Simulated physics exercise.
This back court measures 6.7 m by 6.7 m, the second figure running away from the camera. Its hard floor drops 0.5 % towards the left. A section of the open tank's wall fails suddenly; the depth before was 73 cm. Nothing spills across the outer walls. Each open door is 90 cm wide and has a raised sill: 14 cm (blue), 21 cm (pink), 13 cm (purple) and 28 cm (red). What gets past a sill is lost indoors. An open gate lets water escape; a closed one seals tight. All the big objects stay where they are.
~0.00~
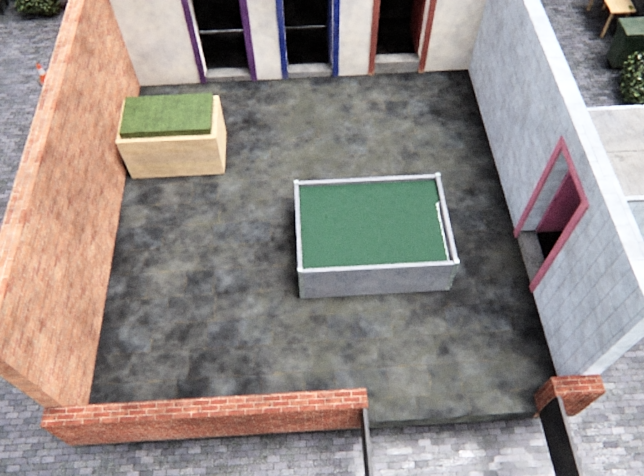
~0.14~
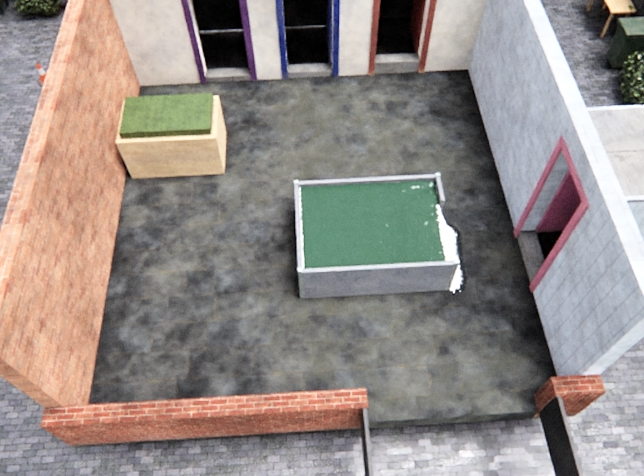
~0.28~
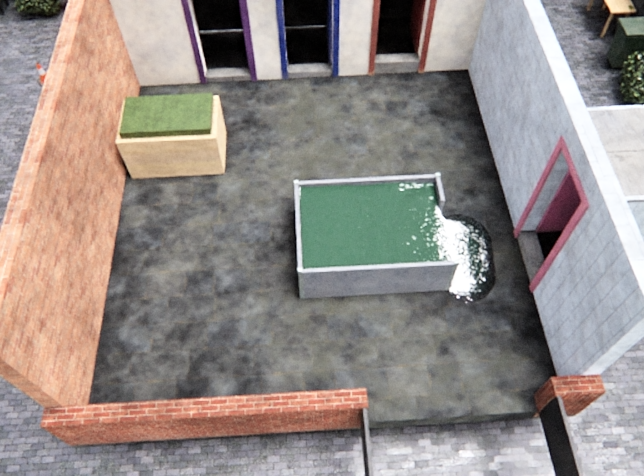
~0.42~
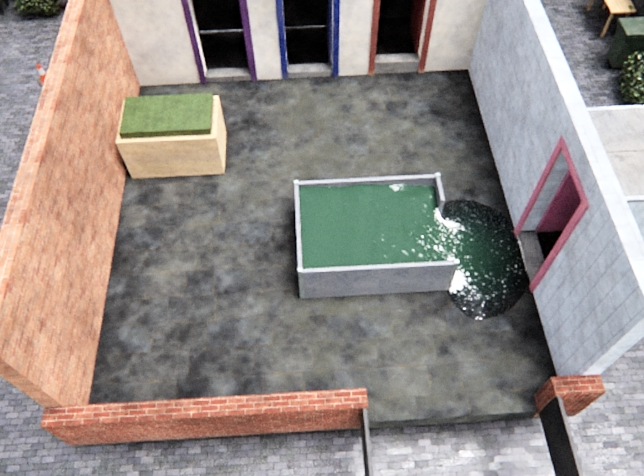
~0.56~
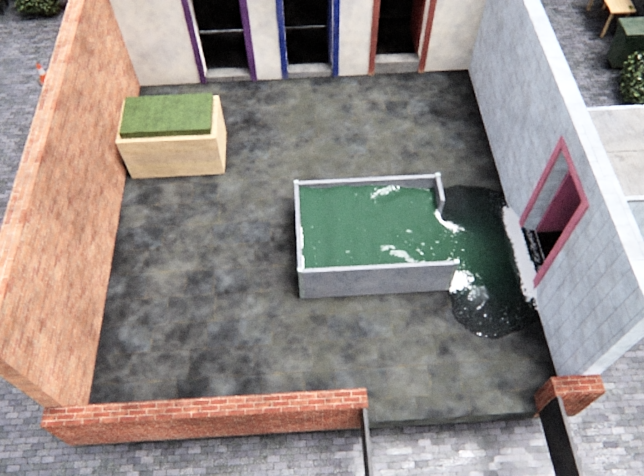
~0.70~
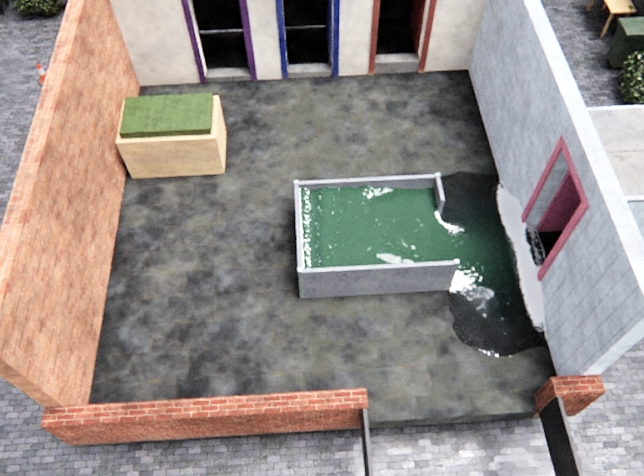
Green water bursts through the right side of an open tank and spreads to the pink-framed doorway.
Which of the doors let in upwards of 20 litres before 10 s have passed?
The water let in: At the blue door it stays under the limit; at the pink door it exceeds the limit; at the purple door it does not reach the limit; at the red door it keeps below the limit.
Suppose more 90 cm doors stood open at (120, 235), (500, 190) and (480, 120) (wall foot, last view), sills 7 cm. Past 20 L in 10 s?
In turn: Below, over, under.
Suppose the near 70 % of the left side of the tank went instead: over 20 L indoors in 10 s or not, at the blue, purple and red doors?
Then: Blue not over, purple not over, red below.
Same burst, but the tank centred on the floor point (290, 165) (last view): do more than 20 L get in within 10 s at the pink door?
Against that limit: Pink not over.
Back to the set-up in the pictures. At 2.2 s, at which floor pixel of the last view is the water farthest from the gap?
At about (461, 70).
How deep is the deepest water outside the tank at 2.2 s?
Roughly 38 cm.
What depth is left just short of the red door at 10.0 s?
Some 4.5 cm.
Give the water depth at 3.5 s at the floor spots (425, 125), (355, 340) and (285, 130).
In that order: 3, 1 and 0 cm.
After 1.4 s water covers 10 % of the floor and is deepest (45 cm) near (514, 260); blue door not reached, pink door 46 cm at the sill, 105 L in, purple door not reached, red door not reached.
After 2.2 s water covers 25 % of the floor and is deepest (38 cm) near (548, 380); blue door not reached, pink door 40 cm at the sill, 227 L in, purple door not reached, red door not reached.
After 3.5 s water covers 40 % of the floor and is deepest (25 cm) near (548, 380); blue door 5 cm at the sill, 0 L in, pink door 23 cm at the sill, 293 L in, purple door not reached, red door 14 cm at the sill, 0 L in.
After 6.0 s water covers 65 % of the floor and is deepest (16 cm) near (548, 380); blue door 5 cm at the sill, 0 L in, pink door 14 cm at the sill, 297 L in, purple door 4 cm at the sill, 0 L in, red door 9 cm at the sill, 0 L in.
After 10.0 s water covers 85 % of the floor and is deepest (10 cm) near (143, 132); blue door 3 cm at the sill, 0 L in, pink door 7 cm at the sill, 297 L in, purple door 5 cm at the sill, 0 L in, red door 5 cm at the sill, 0 L in.
